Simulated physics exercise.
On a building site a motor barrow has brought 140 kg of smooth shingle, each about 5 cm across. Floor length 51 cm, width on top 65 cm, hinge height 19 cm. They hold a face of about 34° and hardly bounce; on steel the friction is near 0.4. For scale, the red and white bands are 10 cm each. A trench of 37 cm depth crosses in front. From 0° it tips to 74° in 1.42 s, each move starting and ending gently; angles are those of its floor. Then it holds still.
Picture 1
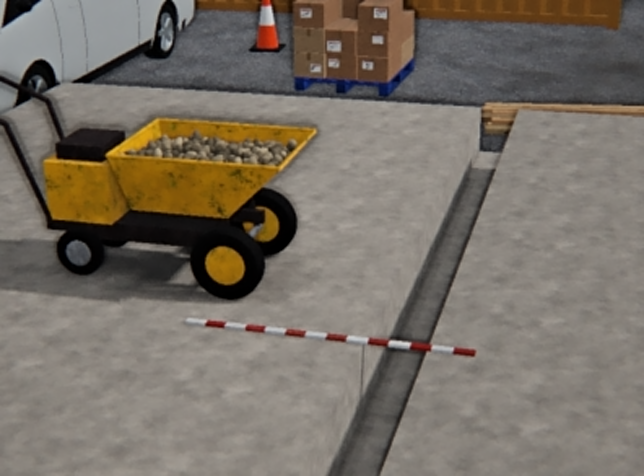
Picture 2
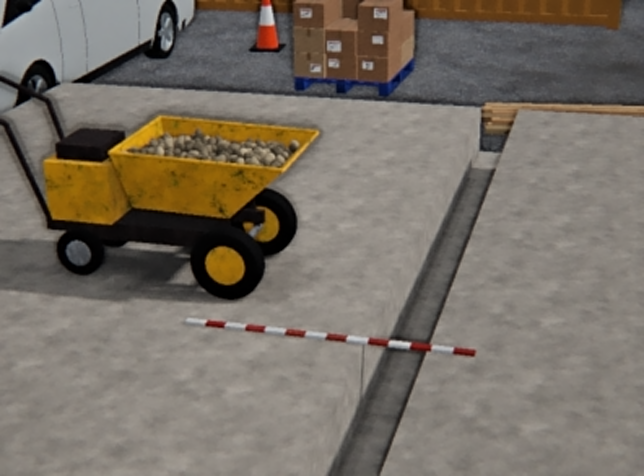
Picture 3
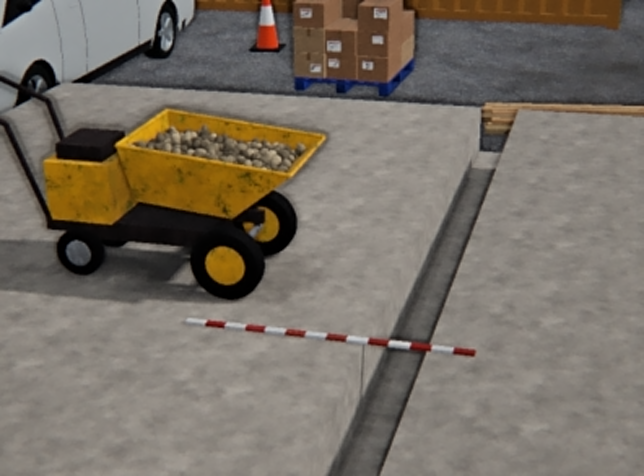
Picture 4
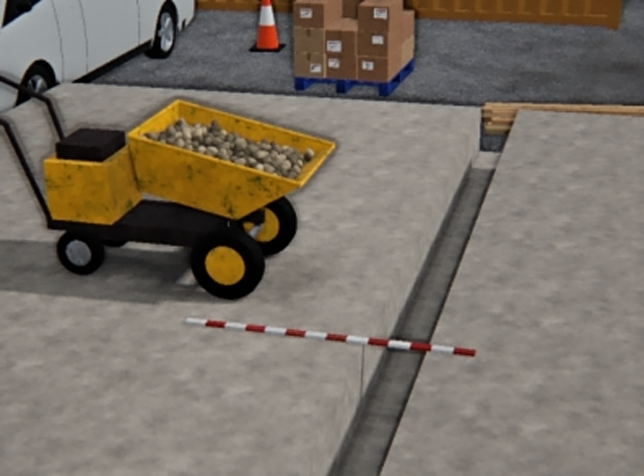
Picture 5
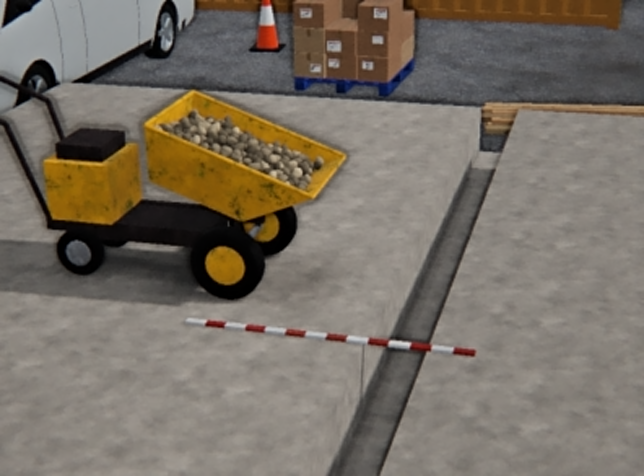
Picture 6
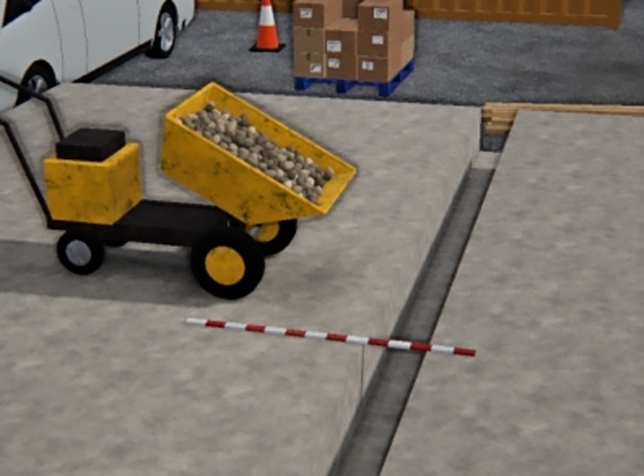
A yellow motor barrow loaded with smooth grey and brown stones stands at the left of a concrete building site, seen from slightly above. A red and white banded pole lies in front, across a narrow dark trench, with a white vehicle, orange cone and stacked cartons behind. The skip tilts steadily forward to the right, its back rising and lip lowering, while barrow and camera stay still.
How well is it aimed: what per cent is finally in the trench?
About 66 per cent.
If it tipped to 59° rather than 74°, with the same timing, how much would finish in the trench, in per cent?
In that case some 90 per cent.
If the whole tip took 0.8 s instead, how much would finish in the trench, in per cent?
It would be near 65 per cent.
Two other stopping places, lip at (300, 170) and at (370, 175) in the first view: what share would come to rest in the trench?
First some 85, then 5 per cent.
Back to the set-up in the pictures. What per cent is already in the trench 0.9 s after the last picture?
Some 45 per cent.
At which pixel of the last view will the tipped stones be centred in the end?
Around (413, 341).
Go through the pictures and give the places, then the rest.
In the first picture, the skip is at 0°, its lip at (280, 169); the top of the load is at (222, 146).
The second picture shows lip at (283, 171), floor tilted 1°, highest stones at (202, 144).
The third picture shows lip at (290, 176), floor tilted 6°, highest stones at (204, 141).
In the fourth picture, the skip is at 12°, its lip at (301, 185); the top of the load is at (181, 129).
The fifth picture shows lip at (313, 197), floor tilted 20°, highest stones at (194, 121).
The sixth picture shows lip at (324, 213), floor tilted 28°, highest stones at (208, 114).
Then, 0.5 s after the last picture the floor is at 62°, 98 % in the skip, 2 % short of the trench; the foremost stones are at (372, 267).
Then, 0.9 s after the last picture the floor is at 74°, 43 % in the skip, 12 % short of the trench, 44 % in the trench, 1 % past the trench; the foremost stones are at (469, 291).
Then, 1.3 s after the last picture the floor is at 74°, 25 % in the skip, 14 % short of the trench, 60 % in the trench, 1 % past the trench; the foremost stones are at (532, 301).
Then, 3.2 s after the last picture the floor is at 74°, 20 % in the skip, 13 % short of the trench, 66 % in the trench, 1 % past the trench; the foremost stones are at (560, 304).
